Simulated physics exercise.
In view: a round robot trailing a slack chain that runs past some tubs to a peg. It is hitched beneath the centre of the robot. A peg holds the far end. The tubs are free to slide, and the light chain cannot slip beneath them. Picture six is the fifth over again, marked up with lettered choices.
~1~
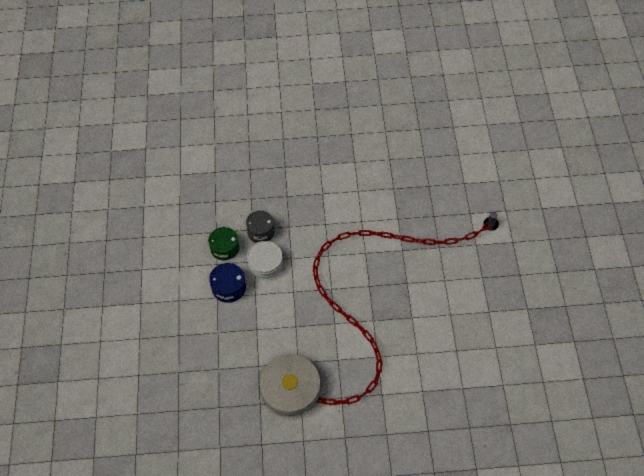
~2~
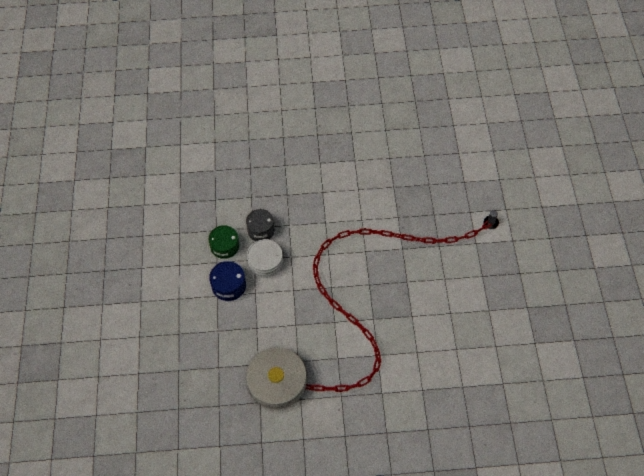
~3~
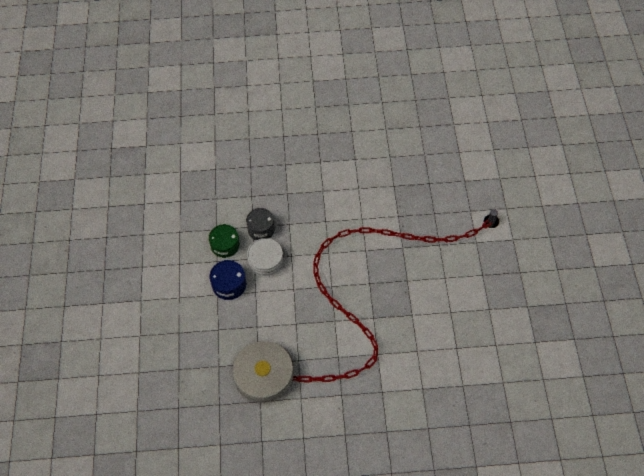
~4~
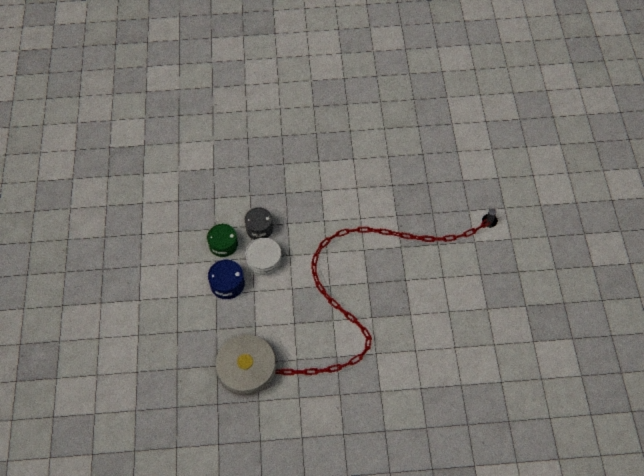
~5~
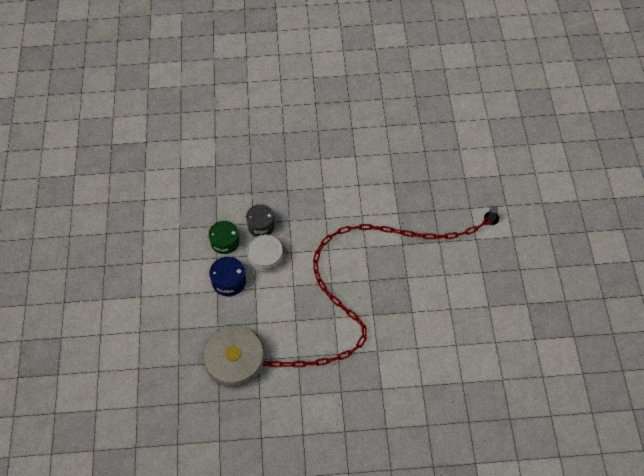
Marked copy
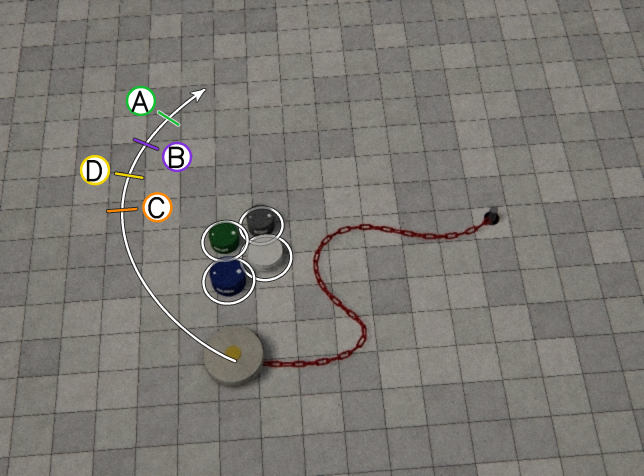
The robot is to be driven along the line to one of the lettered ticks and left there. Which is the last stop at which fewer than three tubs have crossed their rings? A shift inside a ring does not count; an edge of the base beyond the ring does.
No farther than D.
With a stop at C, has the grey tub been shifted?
No.
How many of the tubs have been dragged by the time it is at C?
The count is none.
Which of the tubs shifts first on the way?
The blue tub.
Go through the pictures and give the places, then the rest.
In the first picture, robot (290, 386); peg (492, 220); white tub (265, 260).
In the second picture, robot (277, 379); blue tub (228, 281).
In the third picture, robot (263, 372); peg (493, 217).
In the fourth picture, robot (246, 366); grey tub (259, 224).
In the fifth picture, robot (234, 357); green tub (224, 238); peg (493, 214); white tub (265, 254).
On the marked copy, A at (169, 118); B at (146, 144); C at (122, 210); D at (129, 176); the route from (235, 361) via (123, 225) to (204, 90).
Taking D. A third of the way, robot (162, 305).
Two thirds of the way, robot (123, 235).
When it is over, robot (127, 171); blue tub (232, 250); green tub (222, 225); two over the rings.
As for the rest, A has four over the rings; B has four over the rings; C is within the limit but short.
